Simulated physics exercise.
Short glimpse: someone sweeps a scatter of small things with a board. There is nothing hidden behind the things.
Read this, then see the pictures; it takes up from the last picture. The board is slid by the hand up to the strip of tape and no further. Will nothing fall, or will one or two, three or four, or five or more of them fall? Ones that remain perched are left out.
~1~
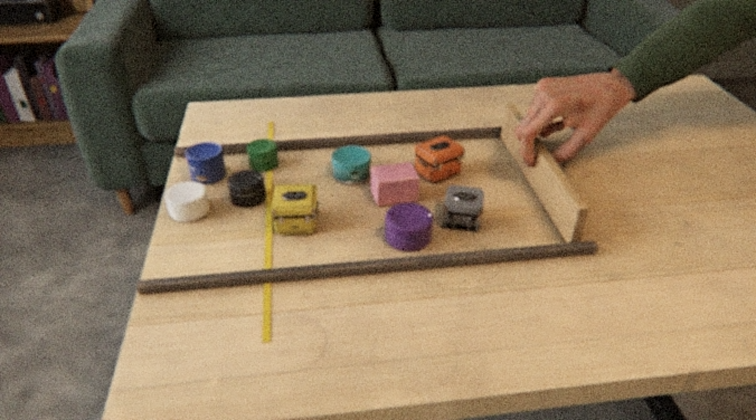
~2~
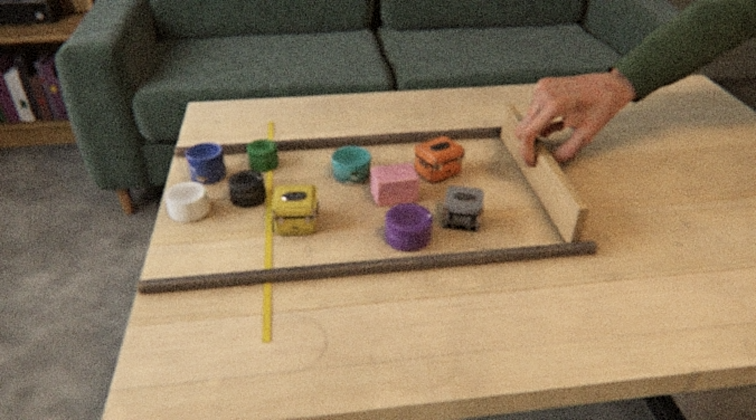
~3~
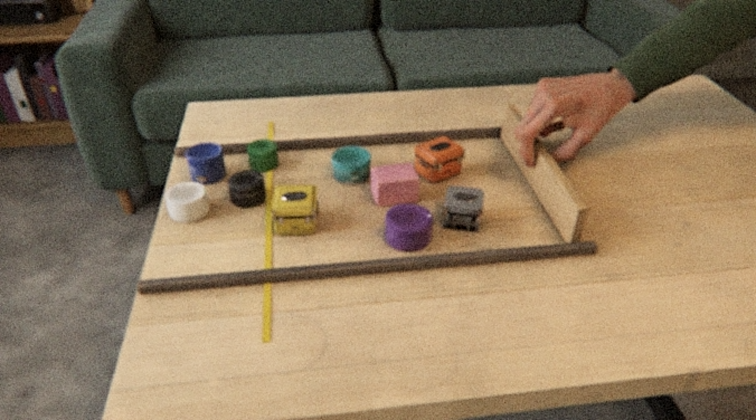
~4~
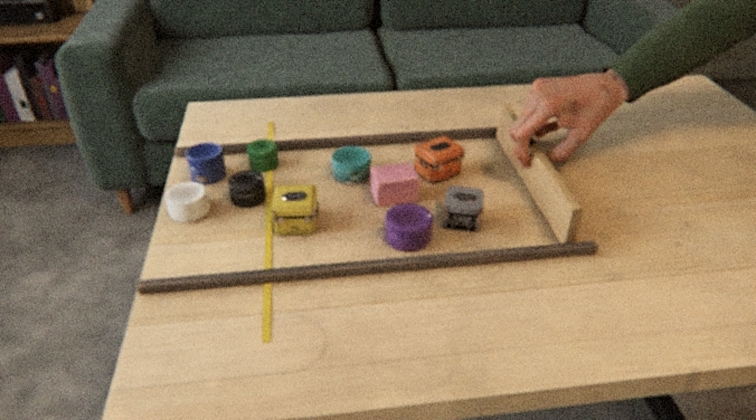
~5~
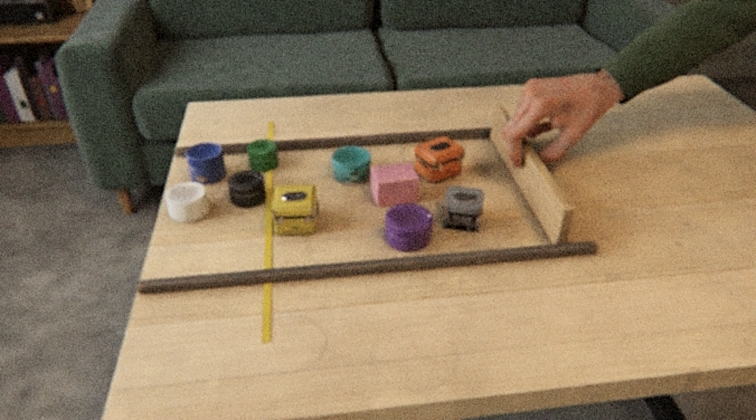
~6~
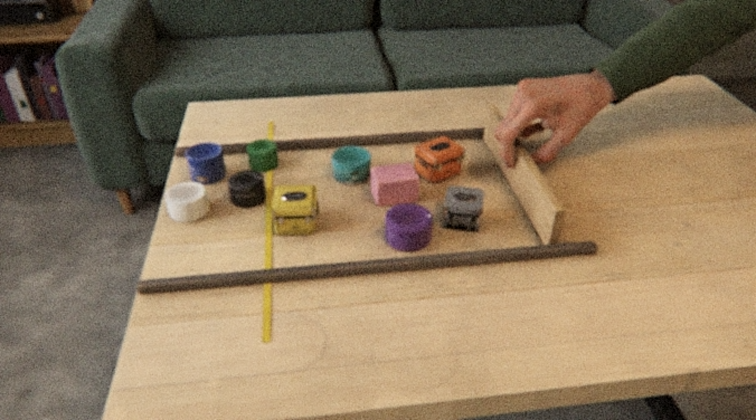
The table is going to keep every piece.
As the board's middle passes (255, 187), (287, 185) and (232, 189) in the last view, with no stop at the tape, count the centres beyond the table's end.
Counts: 1, 0, 1.
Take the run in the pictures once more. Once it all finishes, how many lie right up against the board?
At rest, 4 are in contact.
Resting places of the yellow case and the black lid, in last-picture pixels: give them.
Going in order, first (204, 218) and next (207, 197).
Soon after, none off yet; white lid at rest near (188, 202); blue tub at rest near (207, 164); black lid at rest near (247, 189).
In the end, the number that fall off is zero.
